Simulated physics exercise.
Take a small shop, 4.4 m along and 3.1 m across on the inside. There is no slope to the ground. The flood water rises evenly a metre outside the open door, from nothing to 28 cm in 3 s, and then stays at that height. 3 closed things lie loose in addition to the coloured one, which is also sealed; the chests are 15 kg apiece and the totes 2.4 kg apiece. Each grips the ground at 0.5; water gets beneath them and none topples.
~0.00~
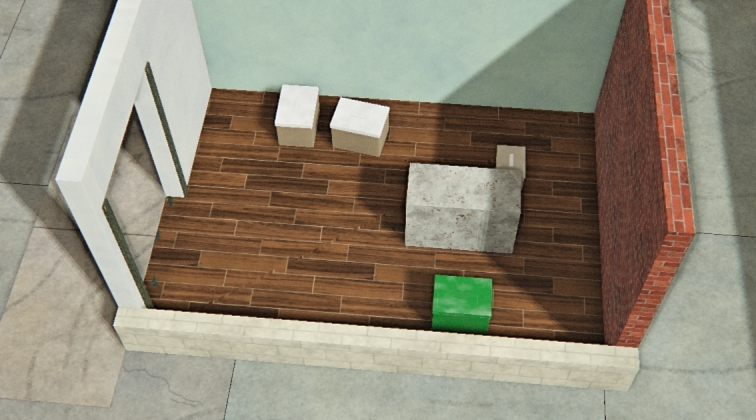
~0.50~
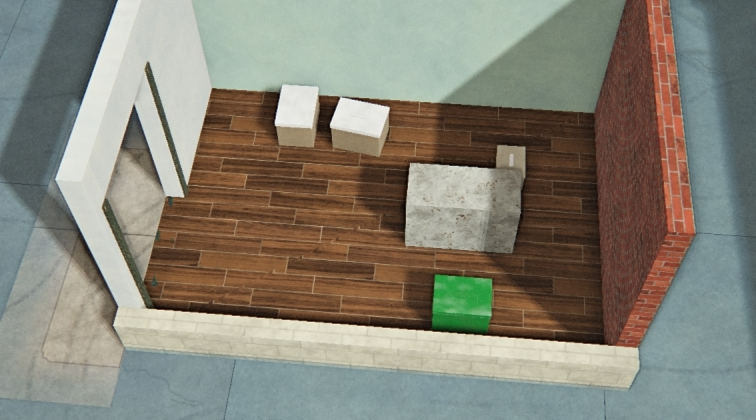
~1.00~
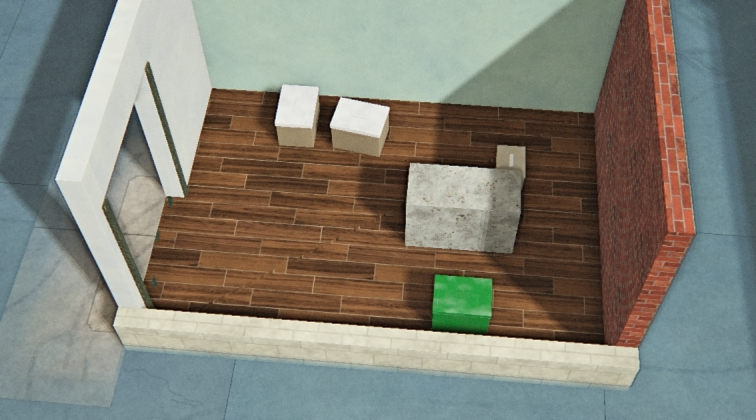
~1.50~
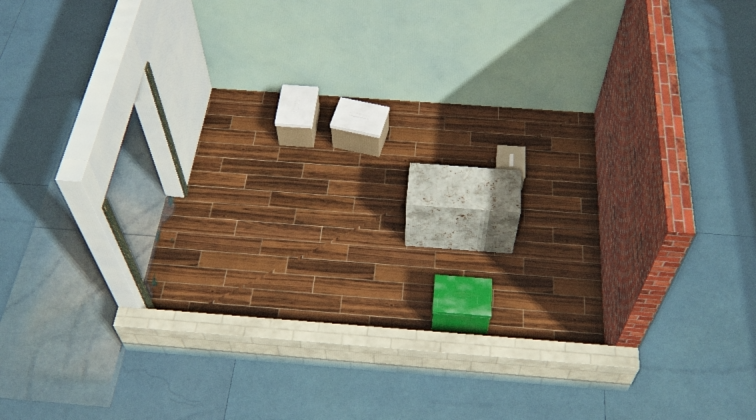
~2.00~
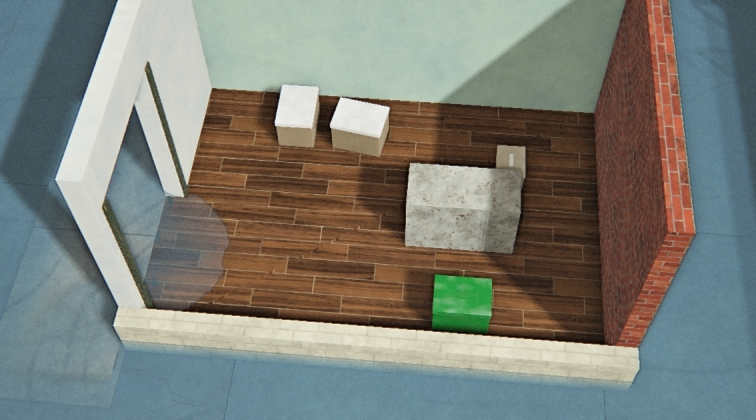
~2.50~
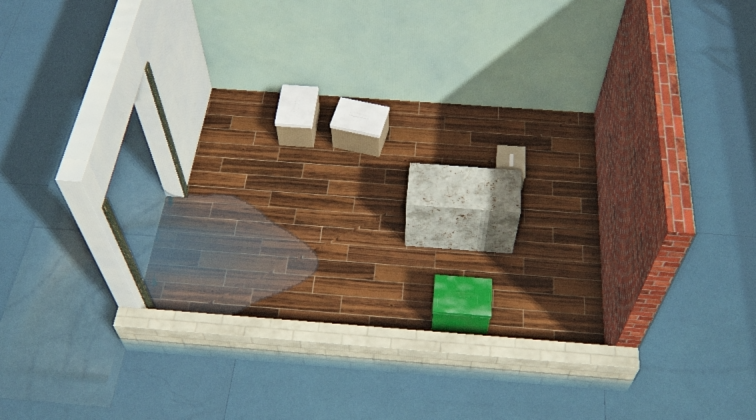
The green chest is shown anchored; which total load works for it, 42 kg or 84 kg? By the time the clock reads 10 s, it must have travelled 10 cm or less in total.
My call: It requires the heavier amount.
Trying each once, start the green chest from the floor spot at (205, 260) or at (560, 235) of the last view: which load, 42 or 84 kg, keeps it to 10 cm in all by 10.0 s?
Only the heavy mass does it, then only the heavy mass does it.
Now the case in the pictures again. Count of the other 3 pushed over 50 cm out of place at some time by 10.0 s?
The count comes to 3.
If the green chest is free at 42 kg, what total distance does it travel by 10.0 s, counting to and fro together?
120 cm, roughly.
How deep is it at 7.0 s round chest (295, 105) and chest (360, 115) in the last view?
3 and 7 cm.
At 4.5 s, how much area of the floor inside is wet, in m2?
About 9.5 m2 is covered.
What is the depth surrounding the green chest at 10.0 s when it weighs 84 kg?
Something like 21 centimetres.
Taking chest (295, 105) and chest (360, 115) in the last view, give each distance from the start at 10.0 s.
100 cm, 120 cm.
After 3.5 s the green chest would be 0 cm from its start with 42 kg and 0 cm from its start with 84 kg; 1 cm of water round it then.
After 4.5 s the green chest would be 2 cm from its start with 42 kg and 0 cm from its start with 84 kg; 10 cm of water round it then.
After 7.0 s the green chest would be 31 cm from its start with 42 kg and 0 cm from its start with 84 kg; 15 cm of water round it then.
After 10.0 s the green chest would be 107 cm from its start with 42 kg and 0 cm from its start with 84 kg; 21 cm of water round it then.
